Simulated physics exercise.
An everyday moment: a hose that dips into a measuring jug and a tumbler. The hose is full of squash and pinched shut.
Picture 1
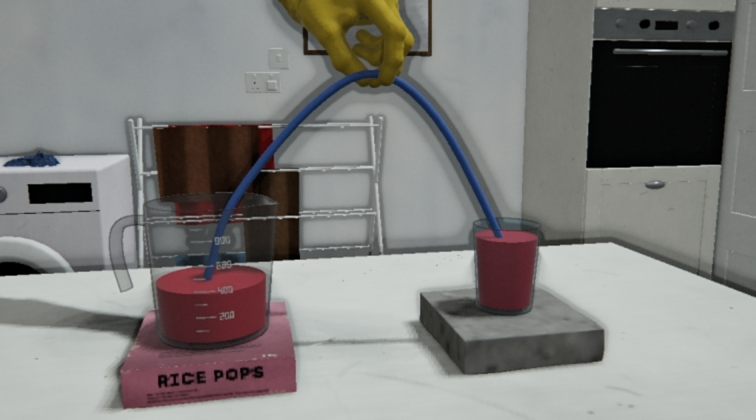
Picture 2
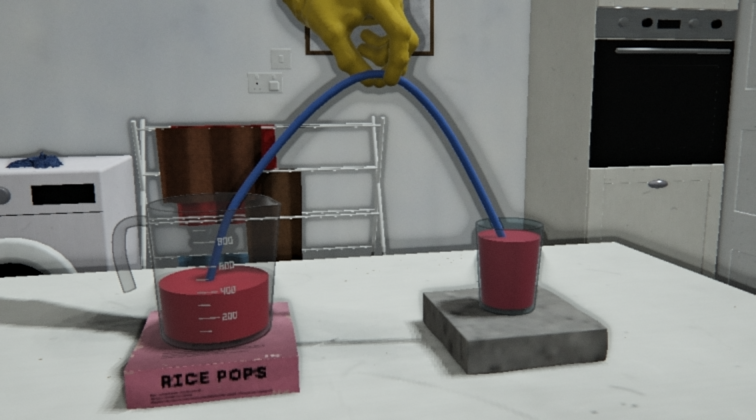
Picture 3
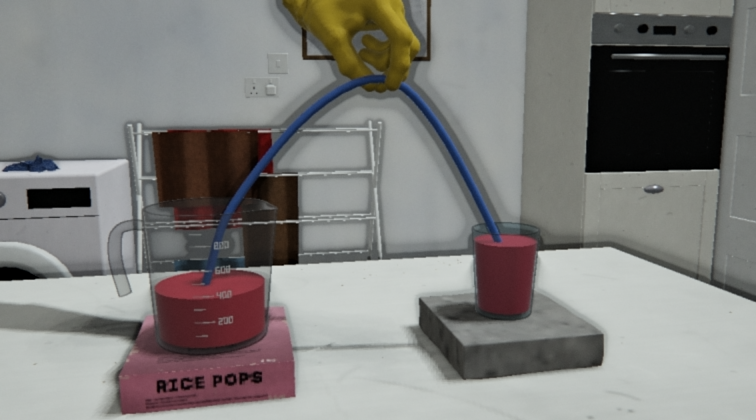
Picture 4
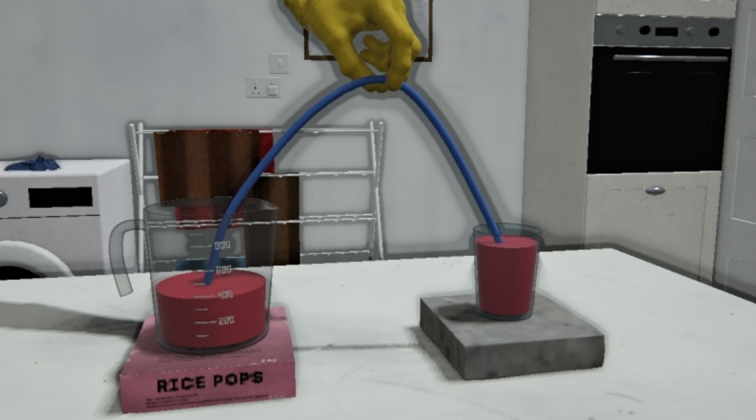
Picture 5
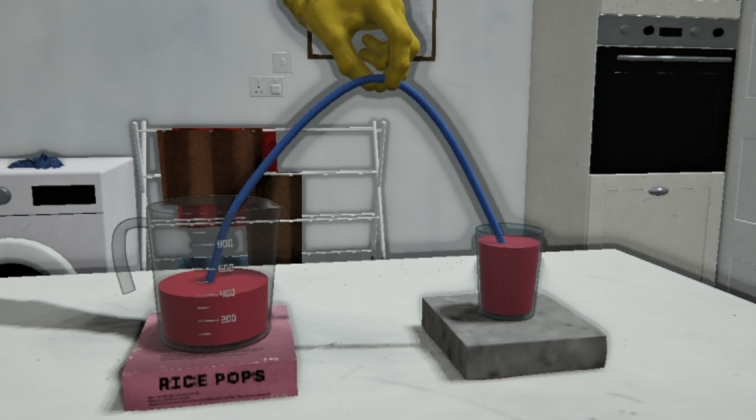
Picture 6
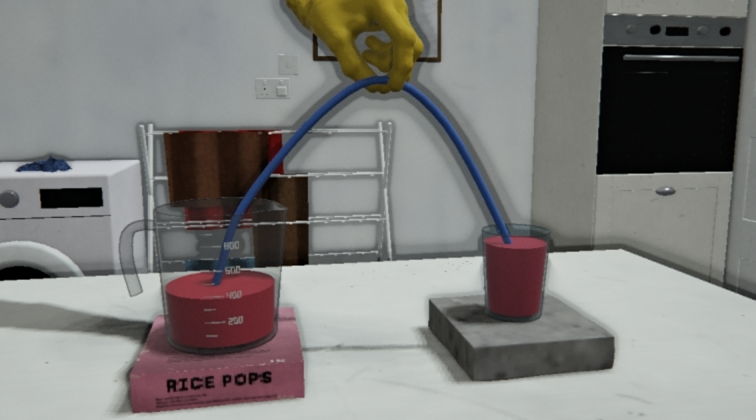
A yellow hand grips the top of a blue hose arched between a measuring jug on a pink packet at left and a tumbler on a grey brick at right. The view jitters slightly while the hand keeps its grip, and the red liquid in both containers shows no clear change in level.
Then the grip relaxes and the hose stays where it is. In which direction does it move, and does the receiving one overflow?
Flow is leftwards, and the taker has room for it.
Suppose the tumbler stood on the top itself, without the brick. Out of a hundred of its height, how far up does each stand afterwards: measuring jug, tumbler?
In turn 35 and 90 per cent.
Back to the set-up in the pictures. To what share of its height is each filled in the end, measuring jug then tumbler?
About 45 and 60 per cent.
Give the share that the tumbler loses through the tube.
Near 30 in a hundred.
A moment on, the measuring jug is about a third full; the tumbler is about three quarters full.
Further on, the measuring jug is about half full; the tumbler is about two thirds full.
When it is over, the measuring jug is about half full; the tumbler is about two thirds full; the two surfaces are level.
